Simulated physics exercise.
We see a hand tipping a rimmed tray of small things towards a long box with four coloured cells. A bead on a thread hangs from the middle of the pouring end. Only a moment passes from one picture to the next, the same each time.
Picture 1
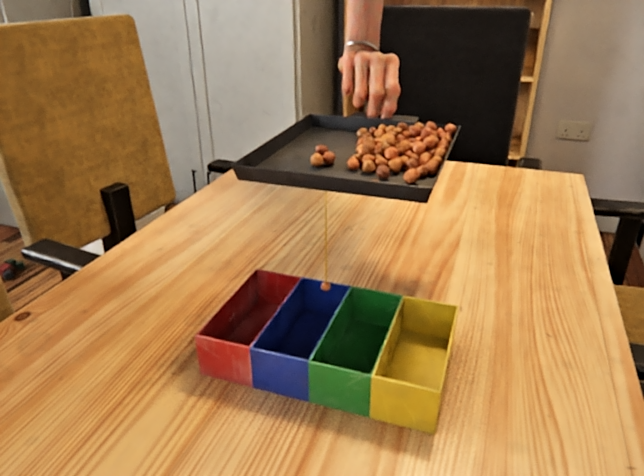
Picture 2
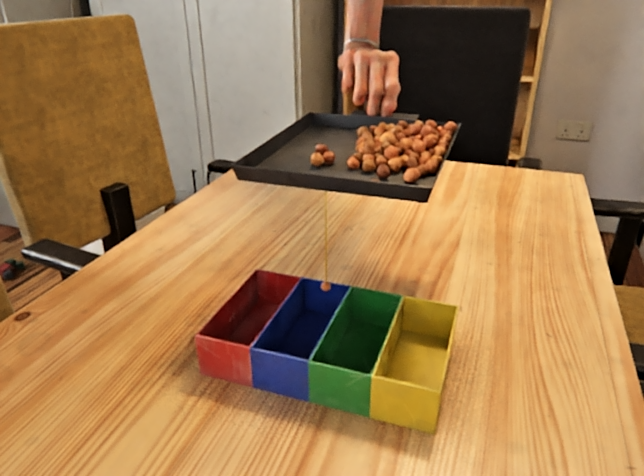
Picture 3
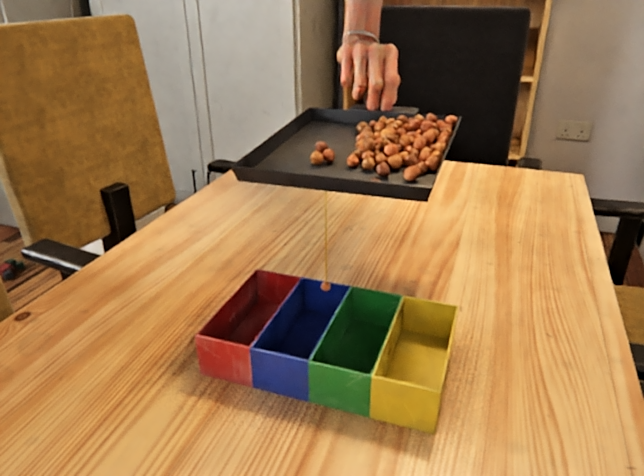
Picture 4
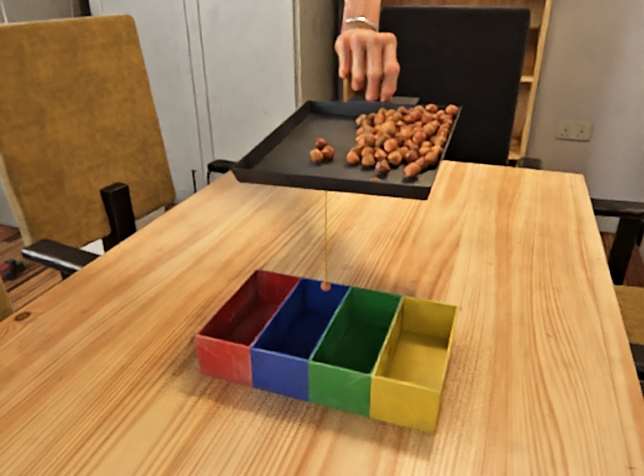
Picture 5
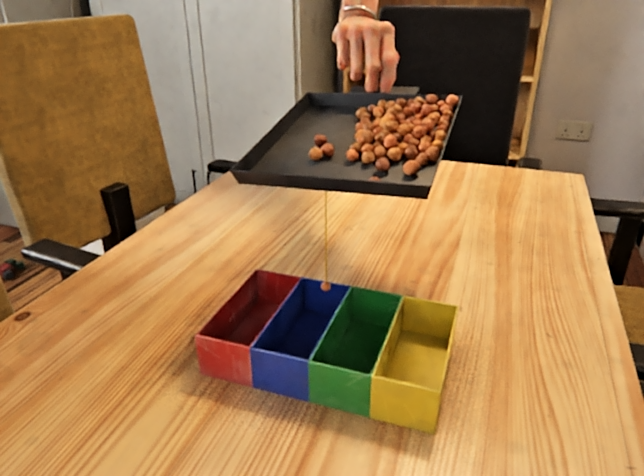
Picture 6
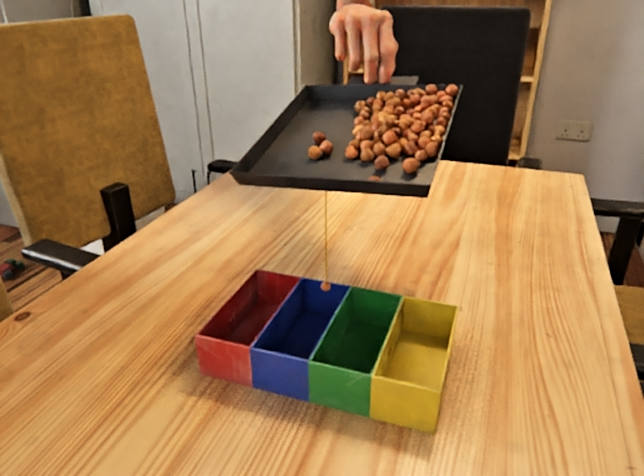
A hand slowly raises the far side of a dark tray of hazelnuts, tilting it slightly.
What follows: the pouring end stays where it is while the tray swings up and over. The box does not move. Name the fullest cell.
Fullest: The red cell.
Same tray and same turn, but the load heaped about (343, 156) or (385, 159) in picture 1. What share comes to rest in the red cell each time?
About 50 and 30 per cent.
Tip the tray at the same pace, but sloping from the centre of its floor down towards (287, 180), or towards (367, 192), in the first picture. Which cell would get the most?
At the first place that red cell, at the second the yellow cell.
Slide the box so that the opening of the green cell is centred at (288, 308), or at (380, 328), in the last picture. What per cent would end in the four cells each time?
Near 100 % and 70 %.
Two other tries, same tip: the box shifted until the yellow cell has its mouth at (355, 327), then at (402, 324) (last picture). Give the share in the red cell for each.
First some 10, then 40 per cent.
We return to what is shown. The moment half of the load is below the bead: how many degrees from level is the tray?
At about 105°.
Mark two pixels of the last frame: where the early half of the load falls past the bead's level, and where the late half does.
The first part at (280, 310); the rest at (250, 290).
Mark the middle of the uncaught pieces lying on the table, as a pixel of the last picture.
Near (162, 331).
Shortly afterwards, tray tipped steeply; all but a few on the tray; only a few in the green cell; only a few in the blue cell; a little falling or outside the box.
Next, tray tipped right over; near half on the tray; a little in the green cell; a little in the blue cell; a little in the red cell; near a quarter falling or outside the box.
Some moments later, tray tipped past a quarter turn; near half in the red cell; near a quarter in the blue cell; near a quarter in the green cell; a little falling or outside the box.
In the end, tray tipped past a quarter turn; near half in the red cell; near a quarter in the blue cell; near a quarter in the green cell; none at all in the yellow cell; a little outside the box.
